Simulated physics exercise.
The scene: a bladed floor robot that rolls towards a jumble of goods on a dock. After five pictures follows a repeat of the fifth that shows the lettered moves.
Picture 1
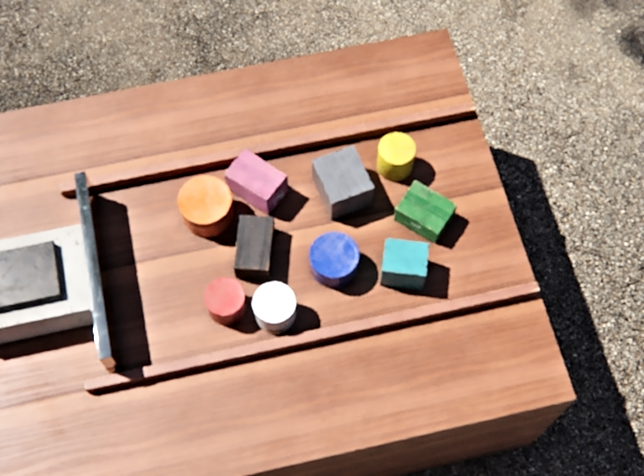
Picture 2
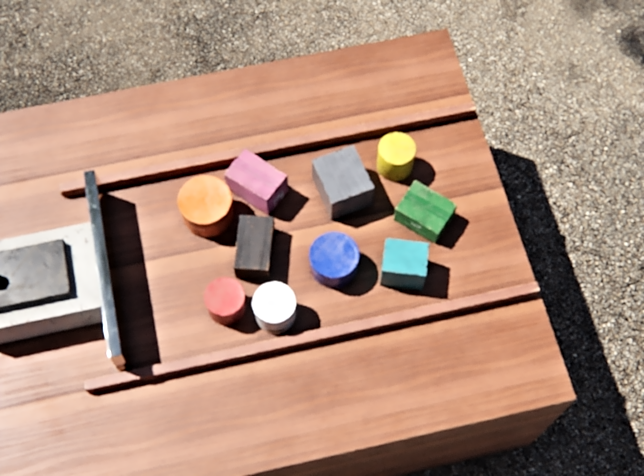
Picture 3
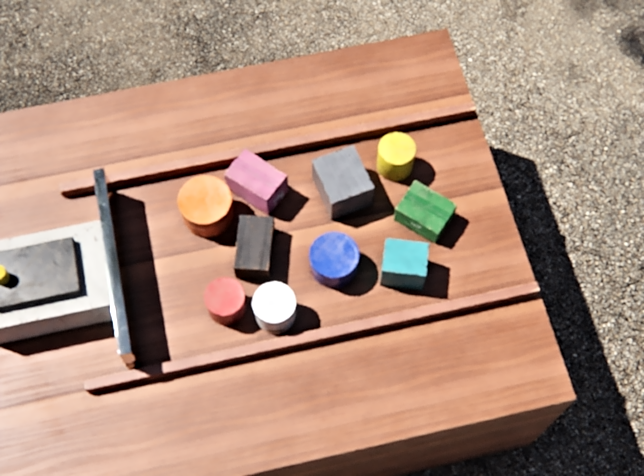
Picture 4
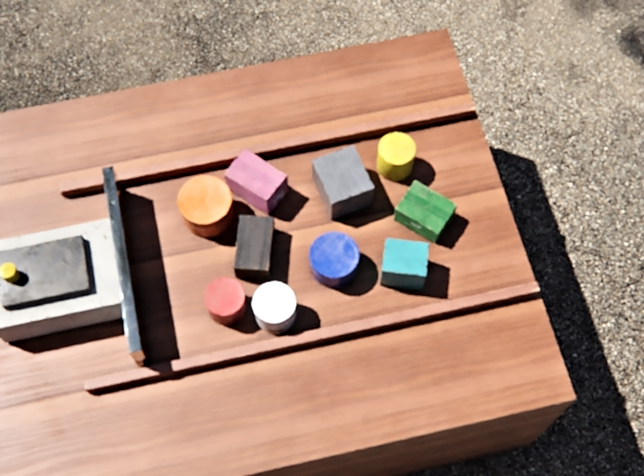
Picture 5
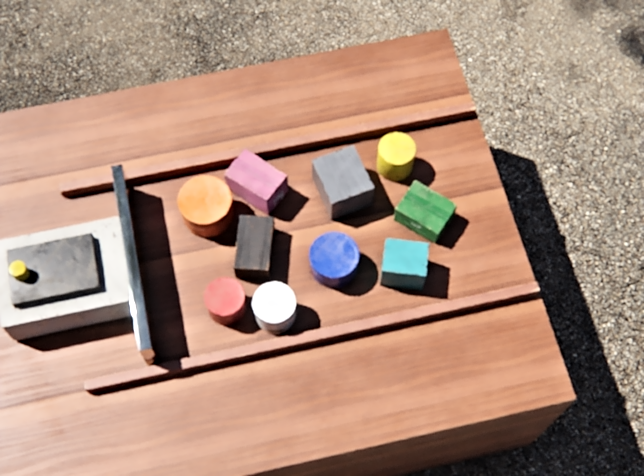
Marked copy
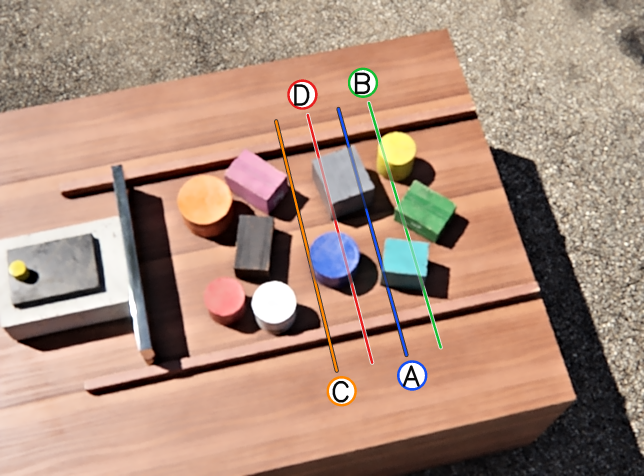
A pale, bladed robot with a dark top creeps steadily rightward along a wooden dock, seen from above, its yellow knob coming into view at the left. Ahead sit orange, red, white, blue and yellow pails among pink, black, grey, green and turquoise boxes, the yellow and green ones farthest right. The blade nears the closest goods, which stay still, as does the camera.
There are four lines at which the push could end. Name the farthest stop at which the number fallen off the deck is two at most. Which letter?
No third one falls up to B.
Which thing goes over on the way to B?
It is the yellow canister.
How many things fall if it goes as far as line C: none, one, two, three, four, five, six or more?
In all, none.
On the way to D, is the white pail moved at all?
Yes.
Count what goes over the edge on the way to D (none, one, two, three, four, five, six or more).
By then, none.
On the marked copy, A at (370, 225); B at (403, 218); C at (305, 238); D at (338, 231).
Taking B. A third of the way, robot (161, 247); white pail (303, 310); pink box (290, 171).
Two thirds of the way, robot (260, 226); yellow canister (431, 148); green box (434, 208).
When it is over, robot (335, 211); yellow canister over the edge; green box (500, 190); one fallen.
As for the rest, A is within the limit but short; C is within the limit but short; D is within the limit but short.
